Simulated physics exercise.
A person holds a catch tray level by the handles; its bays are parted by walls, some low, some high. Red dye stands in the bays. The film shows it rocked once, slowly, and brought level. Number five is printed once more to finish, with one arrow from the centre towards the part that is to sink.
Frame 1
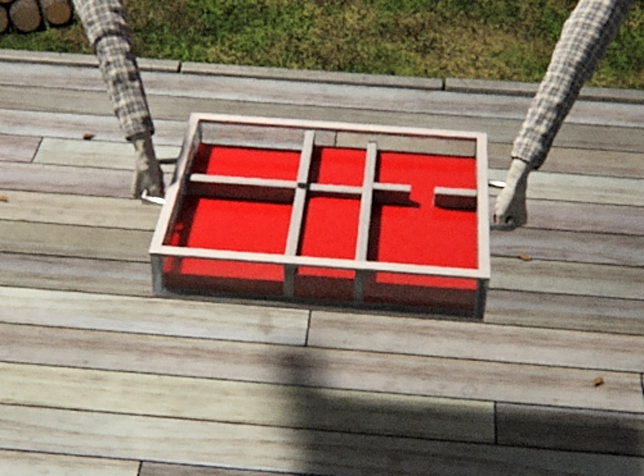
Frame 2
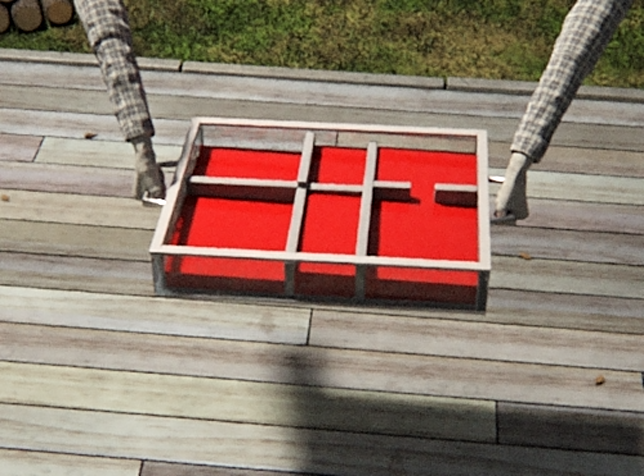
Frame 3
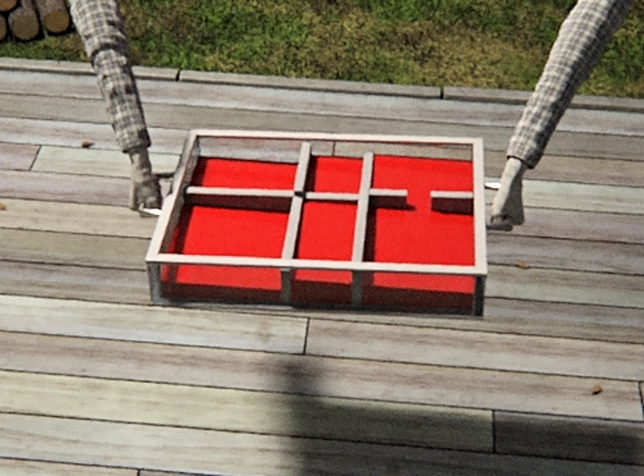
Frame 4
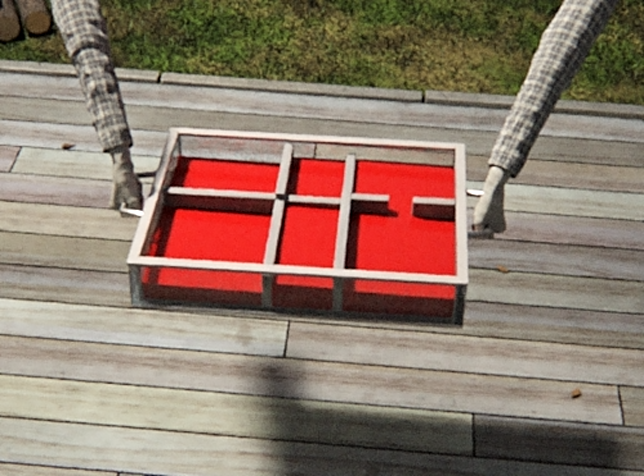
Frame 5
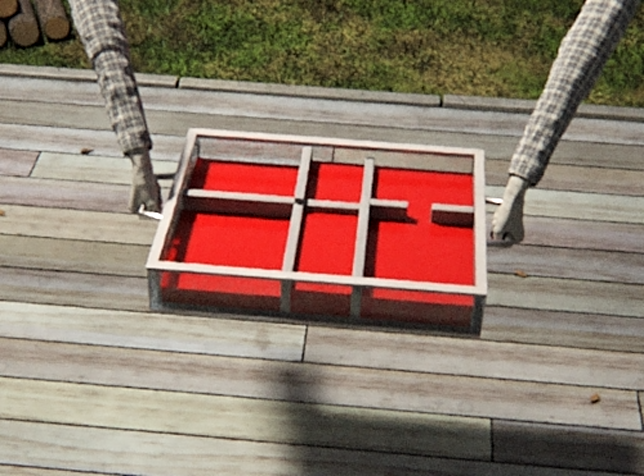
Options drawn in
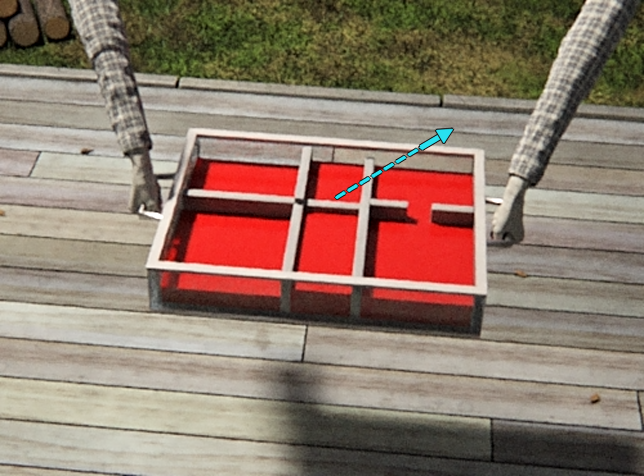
At first, two hands in checked sleeves hold a divided tray of red dye level by its handles above wooden boards. The hands tilt it very slightly down toward the back left, then bring it level again, with the red still spread across the bays and little visible change.
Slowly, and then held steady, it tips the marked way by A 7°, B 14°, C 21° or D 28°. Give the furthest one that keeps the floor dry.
The limit is A.
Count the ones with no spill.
One.
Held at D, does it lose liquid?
Yes.
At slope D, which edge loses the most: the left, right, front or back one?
The back rim.
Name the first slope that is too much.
B.
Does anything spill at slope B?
Yes, that goes wrong.
The tray is level; deepest in the front middle bay, at (329, 233), shallowest in the front left.
Tipped about 2° down to the back left; no wall is crossed.
Tipped about 4° down to the back left; no wall is crossed.
Tipped about 2° down to the back left; no wall is crossed.
The tray is level; deepest in the front middle bay, at (326, 249), shallowest in the front left.
The arrow ends at (447, 131).
For slope A, nothing spills; the front right bay holds the most.
For slope B, about 5 % goes over the rim.
For slope C, about 30 % goes over the rim.
For slope D, about 55 % goes over the rim.
